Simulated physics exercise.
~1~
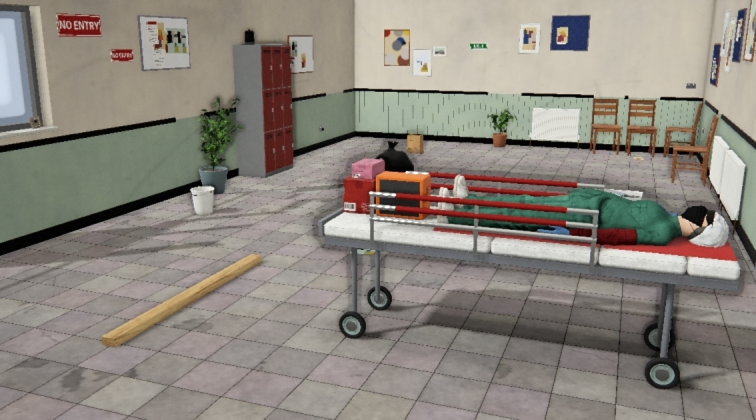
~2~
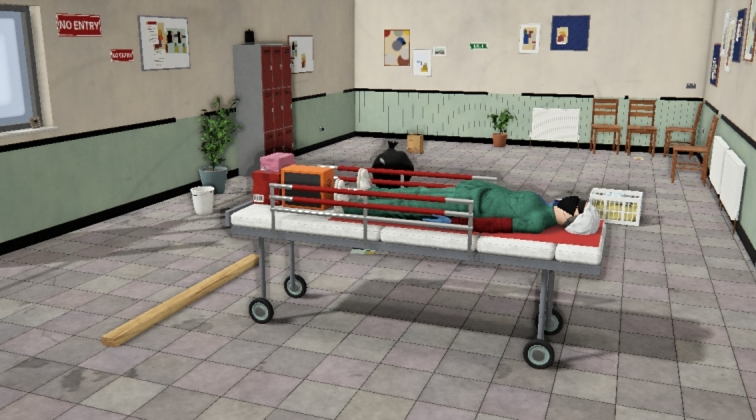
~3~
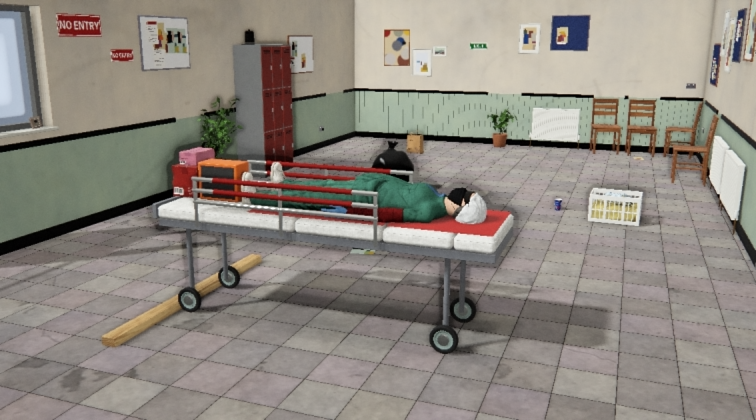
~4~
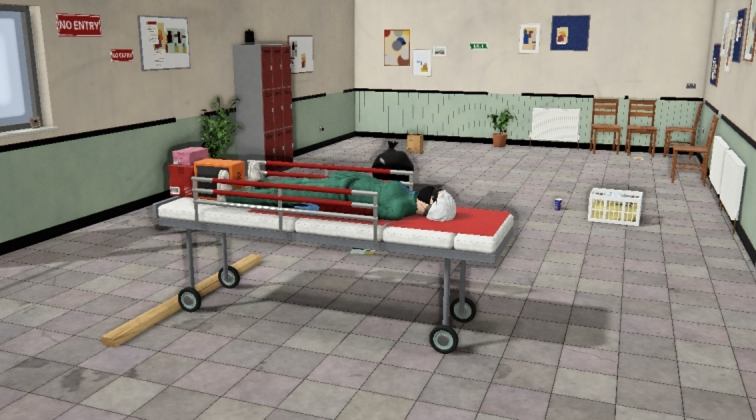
A hospital trolley carrying a person in green and some boxes and bags rolled left across a tiled room until it stopped at a wooden strip, and the person slid a little farther toward the boxes, which all stayed aboard.
